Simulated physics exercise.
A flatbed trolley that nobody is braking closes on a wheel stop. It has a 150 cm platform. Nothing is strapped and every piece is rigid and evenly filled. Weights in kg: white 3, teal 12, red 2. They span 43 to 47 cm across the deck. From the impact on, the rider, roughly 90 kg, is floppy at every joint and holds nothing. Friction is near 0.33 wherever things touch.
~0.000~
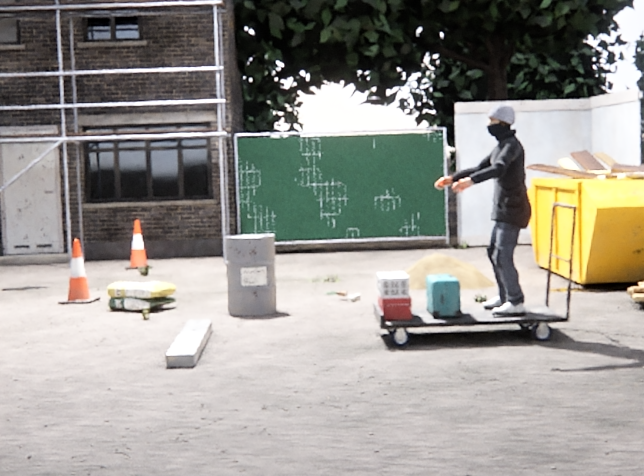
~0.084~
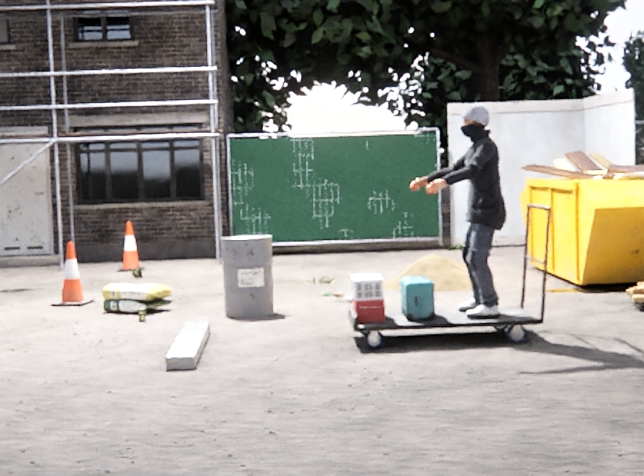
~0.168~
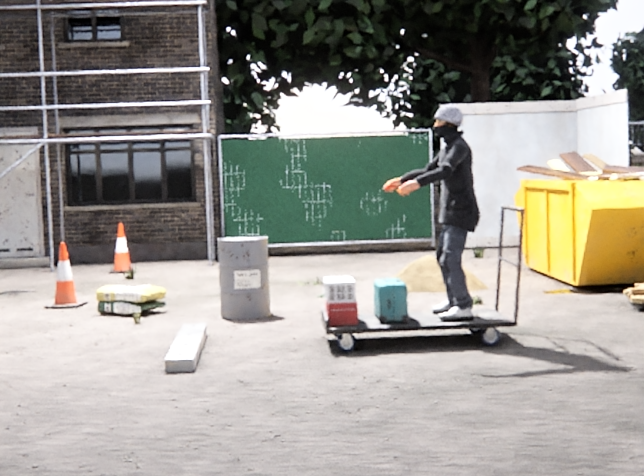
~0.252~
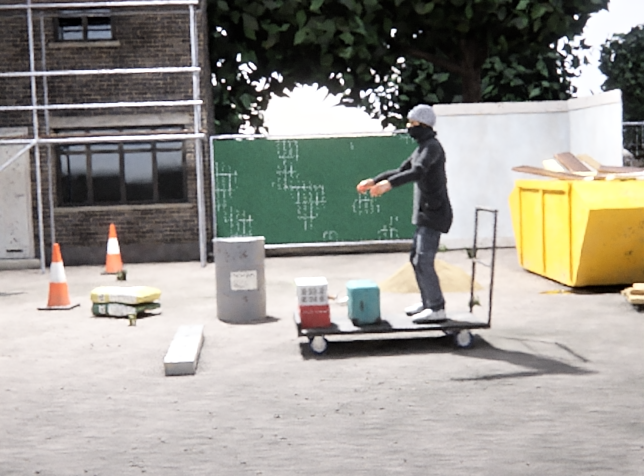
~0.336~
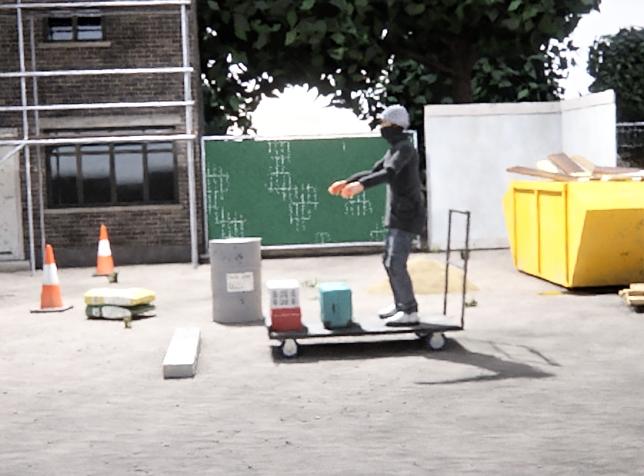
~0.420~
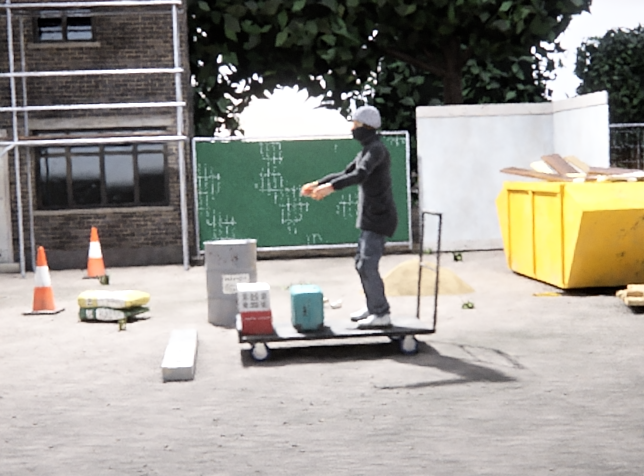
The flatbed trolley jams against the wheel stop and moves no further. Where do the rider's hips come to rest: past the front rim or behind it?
The rider's hips end beyond the front rim.
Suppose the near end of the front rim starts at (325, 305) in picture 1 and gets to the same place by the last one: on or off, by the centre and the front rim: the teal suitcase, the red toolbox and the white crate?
In that case teal on, red on, white off.
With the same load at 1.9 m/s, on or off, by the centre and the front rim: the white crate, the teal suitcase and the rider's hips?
In that case white off, teal on, hips on.
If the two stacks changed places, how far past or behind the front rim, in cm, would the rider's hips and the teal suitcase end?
Then hips 60 past, teal 90 past.
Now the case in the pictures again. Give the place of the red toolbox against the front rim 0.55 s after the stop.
About 15 cm behind the rim.
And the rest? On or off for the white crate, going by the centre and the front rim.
In the end: White off.
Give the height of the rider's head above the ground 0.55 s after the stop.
About 80 cm.
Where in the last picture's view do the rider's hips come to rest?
At about (117, 349).
The wheels strike at 0.58 s.
After 1.13 s the rider's hips are 21 cm behind the rim, near (207, 260) in the last picture's view.
After 1.58 s the rider's hips are 34 cm past the rim, near (141, 338) in the last picture's view.
When all is still (3.0 s), past the rim, white crate and the rider's hips; behind it, teal suitcase and red toolbox.
